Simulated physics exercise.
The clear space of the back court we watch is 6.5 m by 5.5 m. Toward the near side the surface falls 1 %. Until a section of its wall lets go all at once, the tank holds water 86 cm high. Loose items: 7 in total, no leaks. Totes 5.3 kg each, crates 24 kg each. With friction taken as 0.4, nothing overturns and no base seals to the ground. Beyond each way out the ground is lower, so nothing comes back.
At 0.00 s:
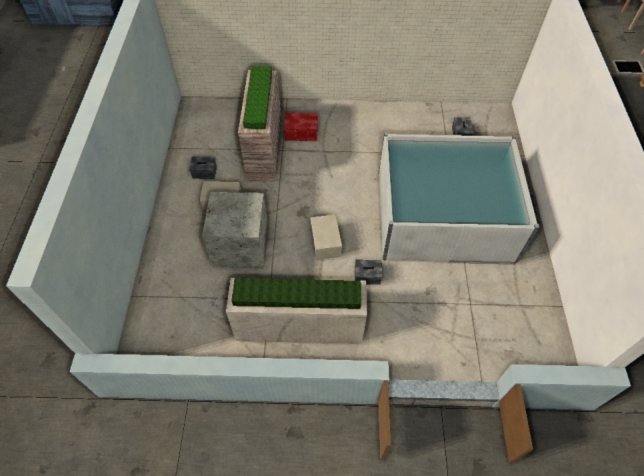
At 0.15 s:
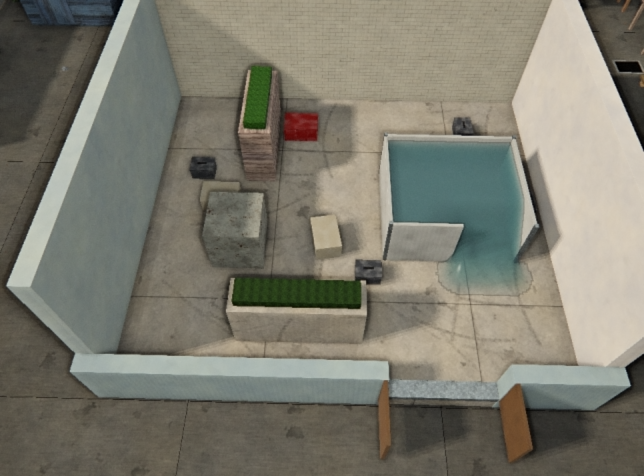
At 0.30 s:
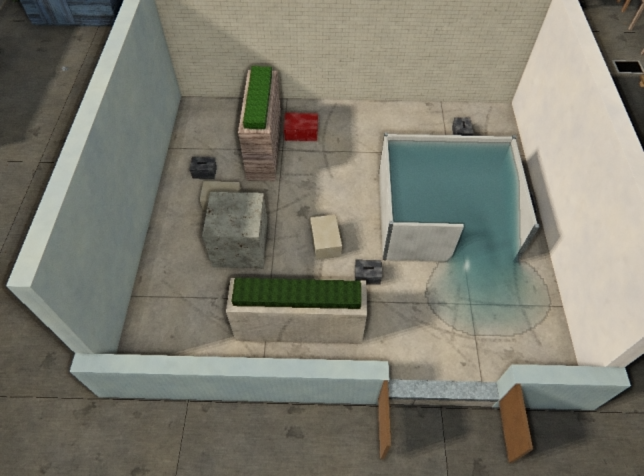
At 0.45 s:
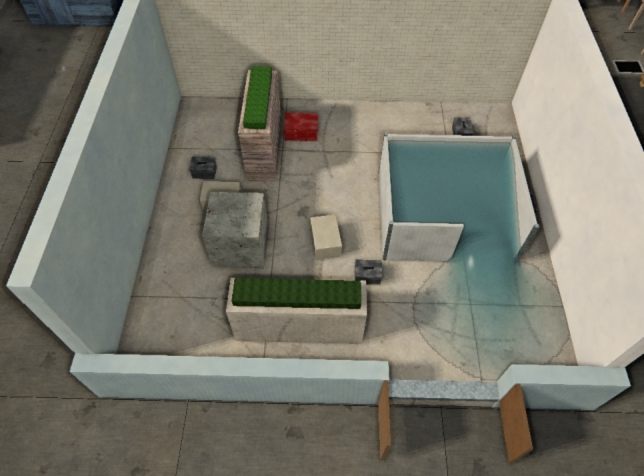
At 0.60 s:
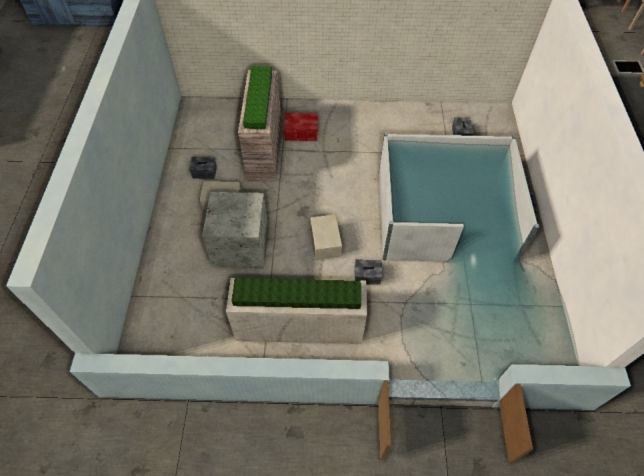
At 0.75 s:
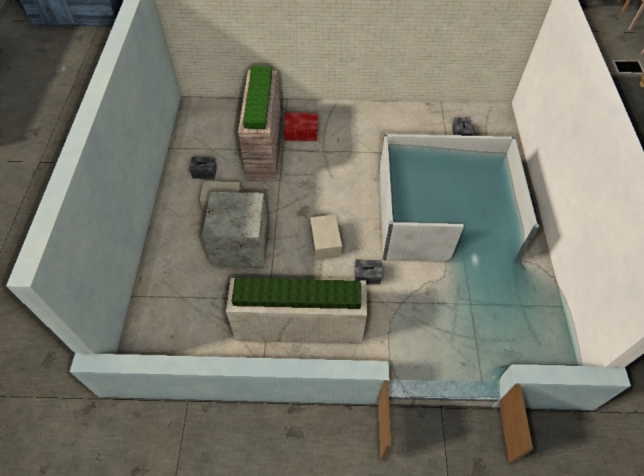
The clip opens on a walled court with planters, blocks and a full tank of blue-green water at the right. The tank's front comes partly open, and water pours through the gap, fanning across the floor toward the near wall and reaching the open doorway, while the loose items stay still.
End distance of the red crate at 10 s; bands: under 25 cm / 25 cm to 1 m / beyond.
Displacement: Negligible.
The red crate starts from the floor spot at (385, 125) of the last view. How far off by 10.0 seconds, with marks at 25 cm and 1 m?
Put there, it remains roughly in place.
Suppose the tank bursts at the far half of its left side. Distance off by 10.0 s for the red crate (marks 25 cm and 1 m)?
So the red crate winds up far off.
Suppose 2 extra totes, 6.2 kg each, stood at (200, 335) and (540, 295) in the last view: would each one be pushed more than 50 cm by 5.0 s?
Lab note - in order: Above threshold / above threshold.
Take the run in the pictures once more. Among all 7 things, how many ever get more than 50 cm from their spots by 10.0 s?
That adds up to 4.
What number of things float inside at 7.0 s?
Total: 0.
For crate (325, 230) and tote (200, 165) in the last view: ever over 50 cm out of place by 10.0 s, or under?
In turn: Short of it, over.
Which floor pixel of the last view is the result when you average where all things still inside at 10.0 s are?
It works out to somewhere near (326, 173) on the floor.
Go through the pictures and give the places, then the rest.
The first frame shows the red crate at (301, 121) rests on the ground; 3.4 m2 under water; 0 of 7 have shifted.
The second frame shows the red crate at (301, 121), on the bottom; 4.1 m2 under water; 0 of 7 have shifted.
The third frame shows the red crate at (301, 121) rests on the ground; 5.3 m2 under water; 0 of 7 have shifted.
The fourth frame shows the red crate at (301, 121), on the bottom; 6.7 m2 under water; 0 of 7 have shifted.
The fifth frame shows the red crate at (301, 121), on the bottom; water covers 7.6 m2; 0 of 7 have shifted.
The sixth frame shows the red crate at (301, 121), on the bottom; water covers 8.0 m2; 0 of 7 have shifted.
After 2.0 s the red crate is near (301, 121), 0.0 m from its start, aground; 0 of 7 are out; 0 afloat.
After 4.5 s the red crate is near (301, 121), 0.0 m from its start, aground; 0 of 7 are out; 0 afloat.
After 7.0 s the red crate is near (301, 121), 0.0 m from its start, aground; 0 of 7 are out; 0 afloat.
After 10.0 s the red crate is near (301, 121), 0.0 m from its start, aground; 0 of 7 are out; 2 afloat.
